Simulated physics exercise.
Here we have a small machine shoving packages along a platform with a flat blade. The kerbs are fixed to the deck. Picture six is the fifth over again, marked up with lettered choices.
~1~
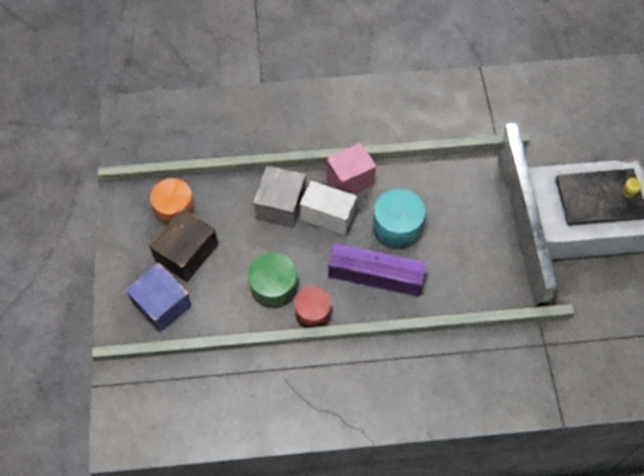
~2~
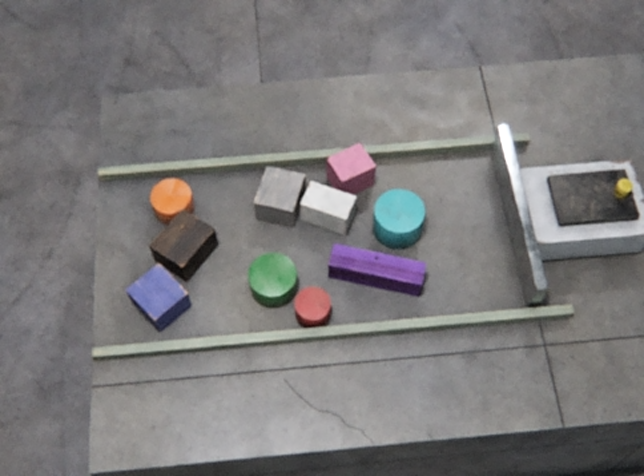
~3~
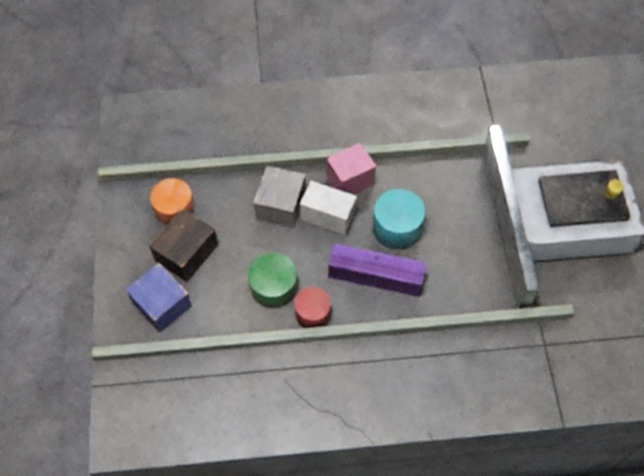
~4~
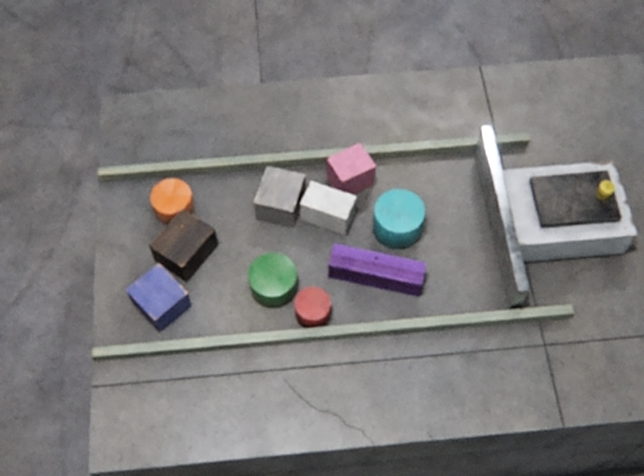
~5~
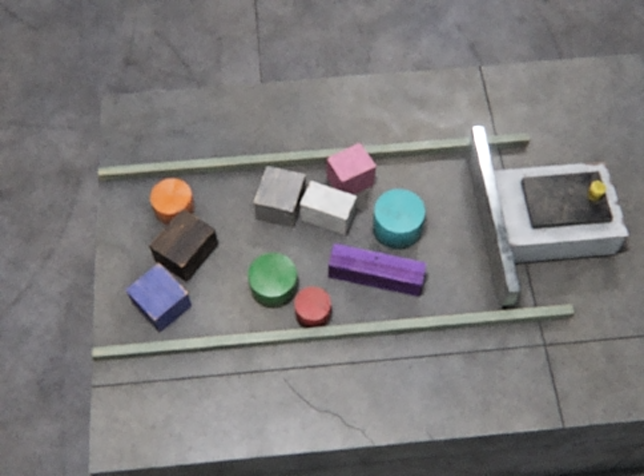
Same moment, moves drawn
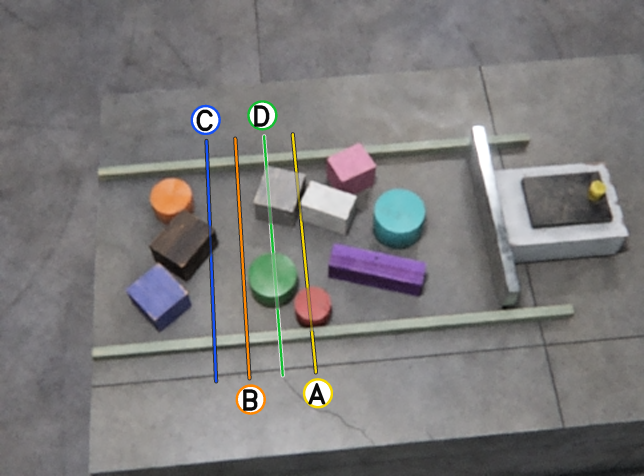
A small white machine with a flat blade slid slowly left along a gray platform, a short way toward a scattering of colorful blocks and round pieces, which all stayed still and untouched.
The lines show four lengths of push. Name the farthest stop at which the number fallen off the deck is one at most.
At C, and not beyond.
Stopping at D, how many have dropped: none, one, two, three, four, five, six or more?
By then, none.
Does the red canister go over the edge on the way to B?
By then, no.
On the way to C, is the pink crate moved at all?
Yes.
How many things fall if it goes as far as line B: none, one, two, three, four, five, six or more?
The count is none.
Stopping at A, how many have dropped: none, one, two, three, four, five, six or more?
In all, none.
On the marked copy, A at (303, 244); B at (242, 250); C at (211, 252); D at (273, 247).
Following C. Soon after the start, robot (460, 208); grey crate (273, 196); purple stick (344, 271).
Later, robot (357, 217); black crate (178, 246); grey crate (221, 180).
In the end, robot (277, 223); orange canister (104, 209); black crate (104, 250); none fallen.
As for the rest, A is within the limit but short; B is within the limit but short; D is within the limit but short.
